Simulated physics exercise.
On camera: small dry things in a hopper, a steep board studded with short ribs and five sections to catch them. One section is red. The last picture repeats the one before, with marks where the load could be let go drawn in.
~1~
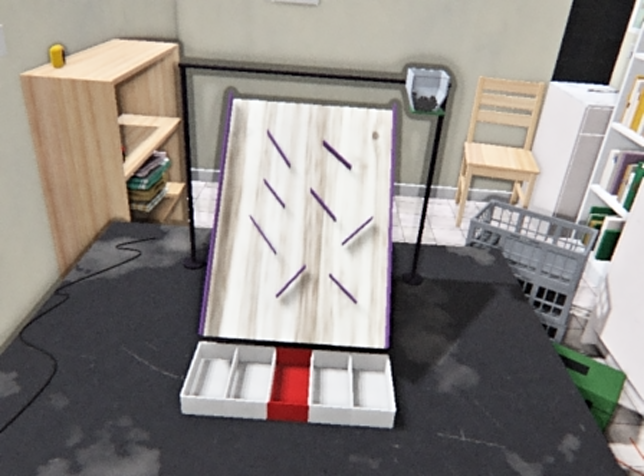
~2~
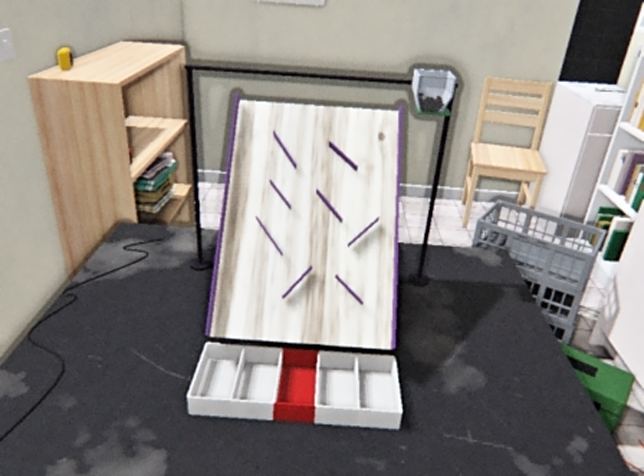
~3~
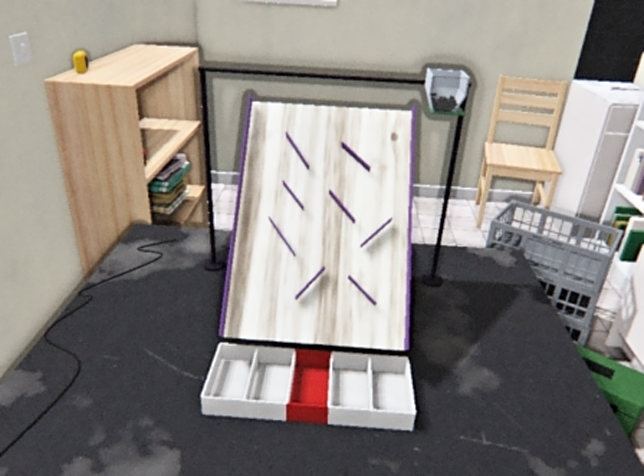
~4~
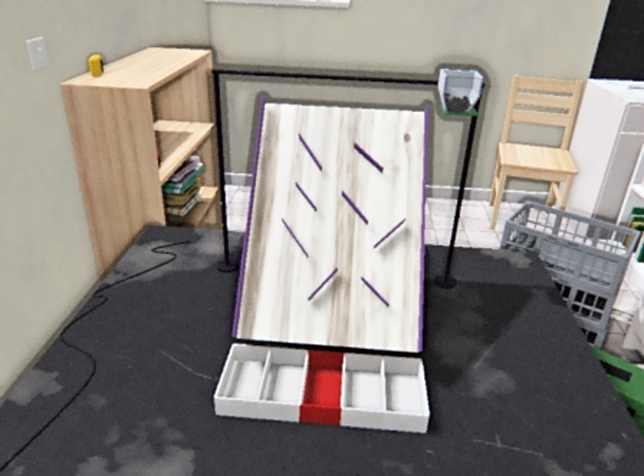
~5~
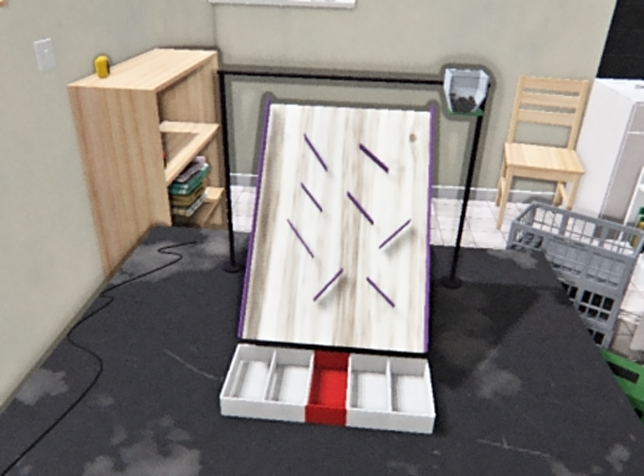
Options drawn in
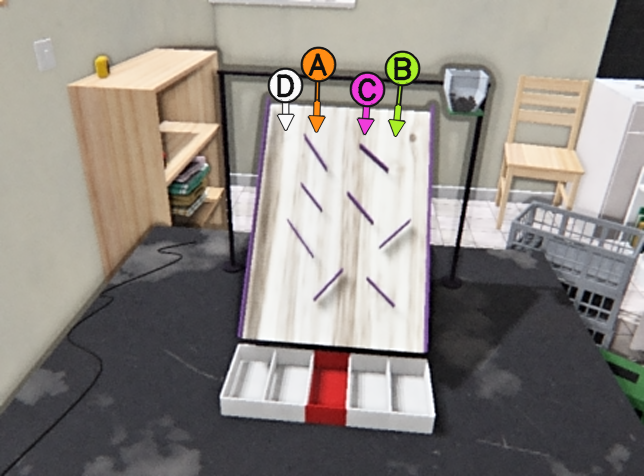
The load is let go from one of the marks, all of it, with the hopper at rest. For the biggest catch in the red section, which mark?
Mark B.
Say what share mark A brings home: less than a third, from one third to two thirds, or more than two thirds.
Mark A gives less than a third.
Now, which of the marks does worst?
The answer is D.
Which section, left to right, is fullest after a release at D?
It is the first one.
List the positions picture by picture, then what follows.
Hopper at (424, 102), black beans, door shut, in the first picture.
Ribs (273, 130) to (296, 164), (330, 141) to (358, 167), (270, 179) to (290, 206), in the second picture.
Ribs (330, 189) to (355, 220), (269, 217) to (295, 254), (361, 245) to (392, 217), in the third picture.
Ribs (308, 299) to (337, 268), (362, 276) to (390, 305), in the fourth picture.
Red section at (326, 414), number 3 of 5 from the left, in the fifth picture.
On the marked copy, mark A meets the board at (316, 126); mark B meets the board at (396, 130); mark C meets the board at (365, 128); mark D meets the board at (285, 124).
With A, about a quarter in the red section, most in other sections, a stray few outside the box.
With B, about half in the red section, about half in other sections.
With C, about a quarter in the red section, about two thirds in other sections.
With D, none in the red section, nearly all in other sections.
